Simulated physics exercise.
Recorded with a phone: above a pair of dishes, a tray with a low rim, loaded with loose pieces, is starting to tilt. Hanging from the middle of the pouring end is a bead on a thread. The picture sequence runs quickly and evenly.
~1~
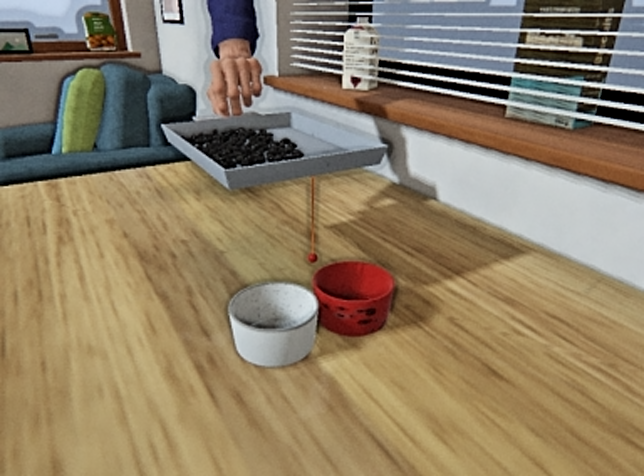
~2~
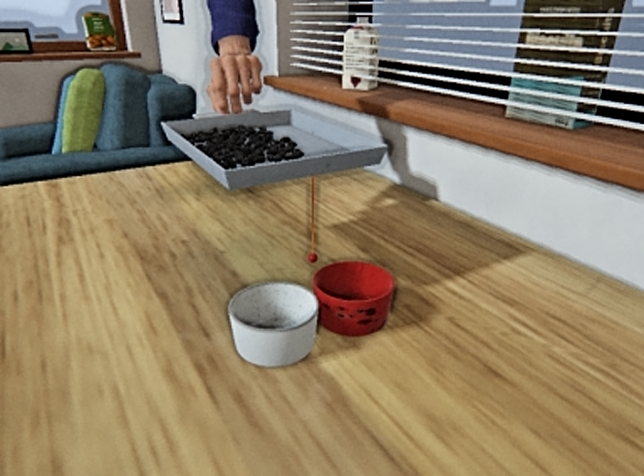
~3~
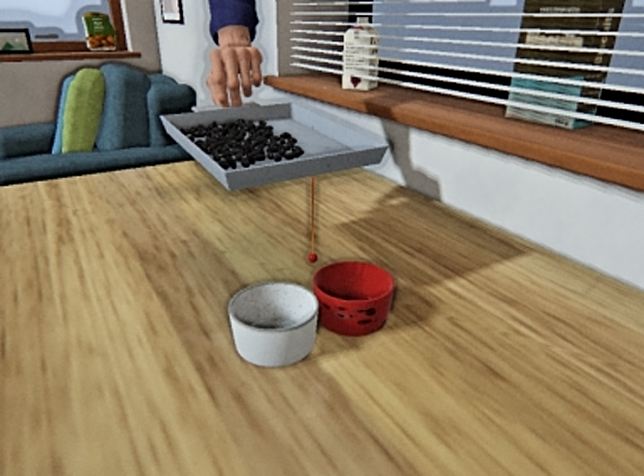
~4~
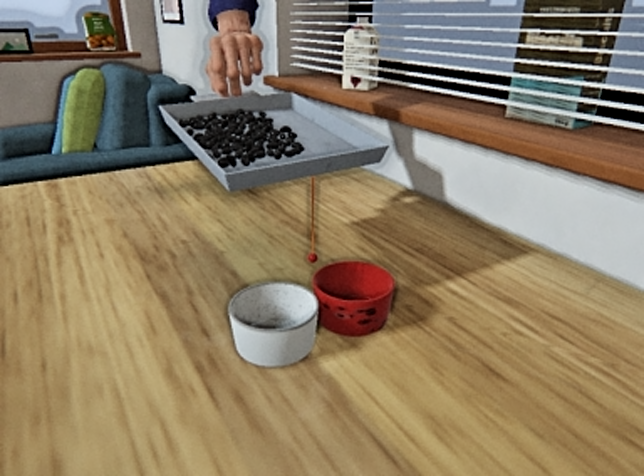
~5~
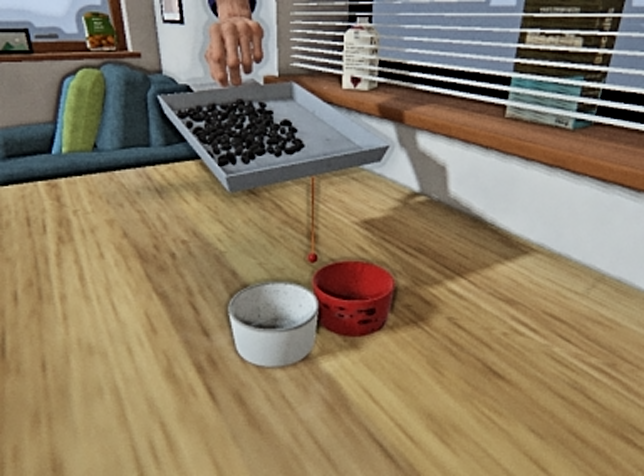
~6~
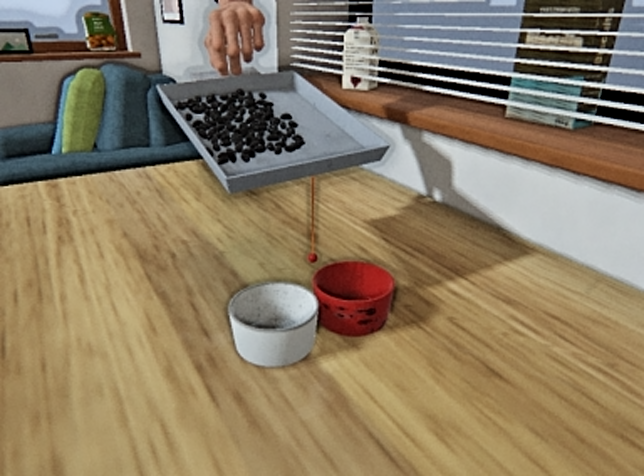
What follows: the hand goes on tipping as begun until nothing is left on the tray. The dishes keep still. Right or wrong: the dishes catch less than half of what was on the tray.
Wrong - they catch more than half.
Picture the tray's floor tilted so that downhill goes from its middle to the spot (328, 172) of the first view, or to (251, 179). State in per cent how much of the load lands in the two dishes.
The first try would leave around 60 per cent there, the second around 40 per cent.
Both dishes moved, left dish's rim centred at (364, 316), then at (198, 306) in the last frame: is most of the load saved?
Short of half and then Short of half.
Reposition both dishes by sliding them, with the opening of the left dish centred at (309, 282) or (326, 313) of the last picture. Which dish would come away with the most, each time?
First the left dish, then the dish on the left.
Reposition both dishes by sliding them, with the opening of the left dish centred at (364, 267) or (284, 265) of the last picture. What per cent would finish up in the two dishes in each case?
You'd get near 0 per cent and afterwards near 0 per cent.
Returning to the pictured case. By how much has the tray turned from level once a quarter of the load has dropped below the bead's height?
Roughly 105 degrees from level.
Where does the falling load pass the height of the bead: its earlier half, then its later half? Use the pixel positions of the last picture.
The leading part at (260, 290), the rest of it at (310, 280).
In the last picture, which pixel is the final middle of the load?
Roughly pixel (282, 336).
Just after the last frame, tray tipped steeply; almost all on the tray; just a few in the left dish.
A moment on, tray tipped right over; almost all on the tray; just a few in the left dish; just a few in the right dish.
Further on, tray tipped past a quarter turn; roughly two thirds in the left dish; roughly a quarter in the right dish; about a tenth outside both.
When it is over, tray tipped past a quarter turn; roughly two thirds in the left dish; roughly a quarter in the right dish; about a tenth outside both.
